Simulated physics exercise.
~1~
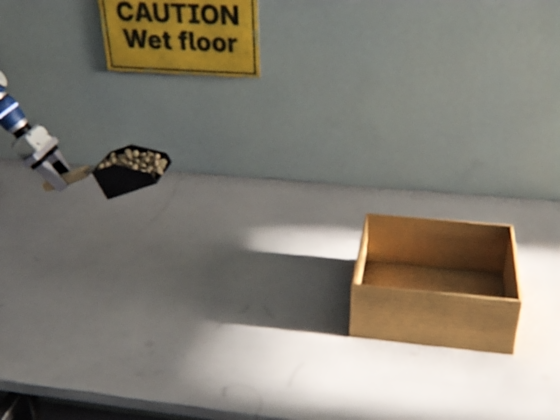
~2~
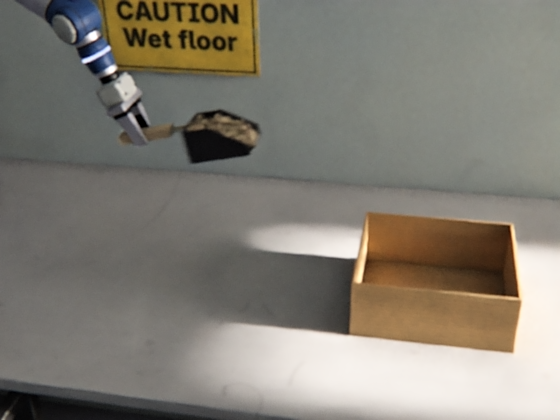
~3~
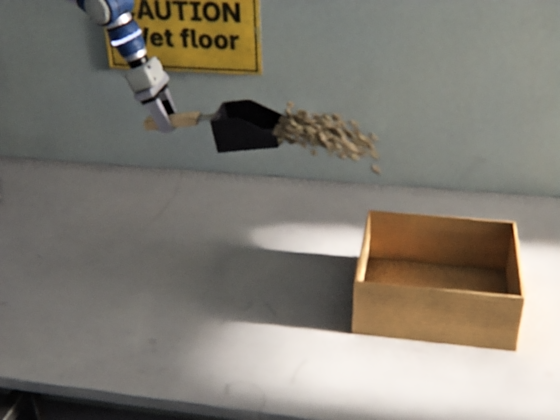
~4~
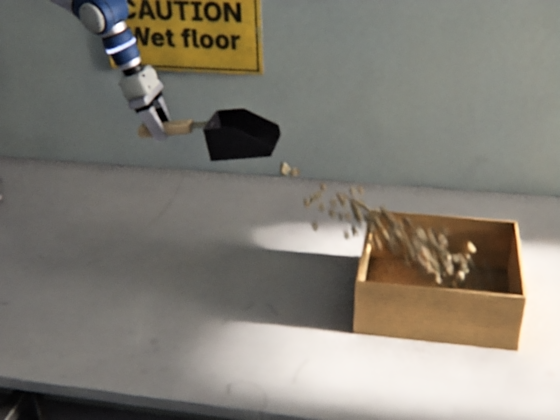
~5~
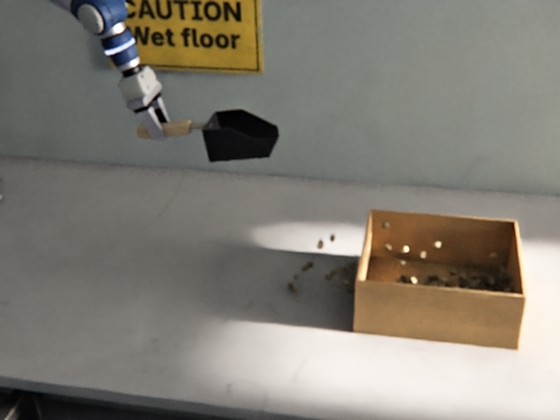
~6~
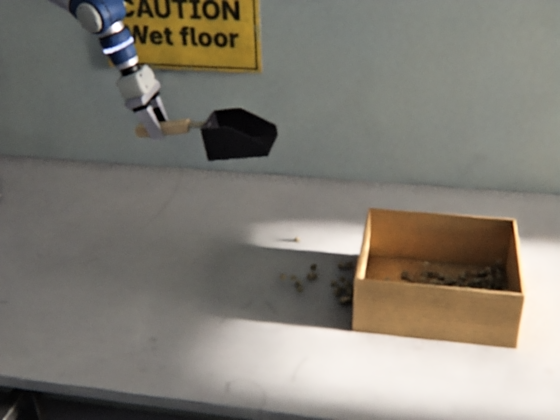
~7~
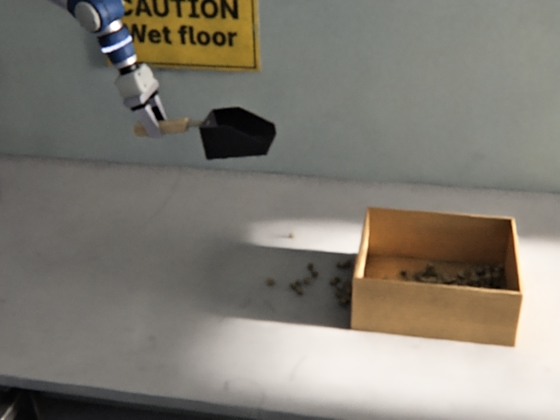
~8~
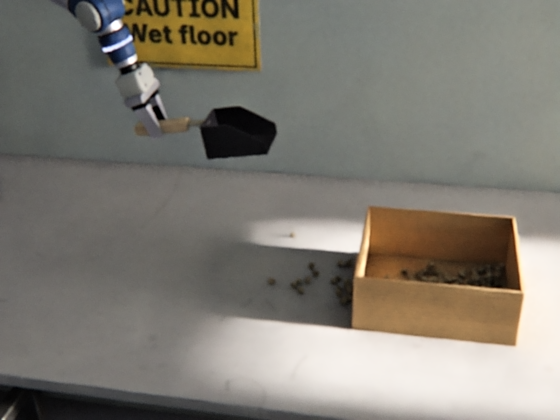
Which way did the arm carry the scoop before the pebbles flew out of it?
The arm carried the scoop to the right, toward the wooden box.
A robotic arm swung a black scoop of small pebbles to the right and stopped, flinging them through the air toward a wooden box on the table. Most landed inside, while some ended up scattered on the table just left of it.
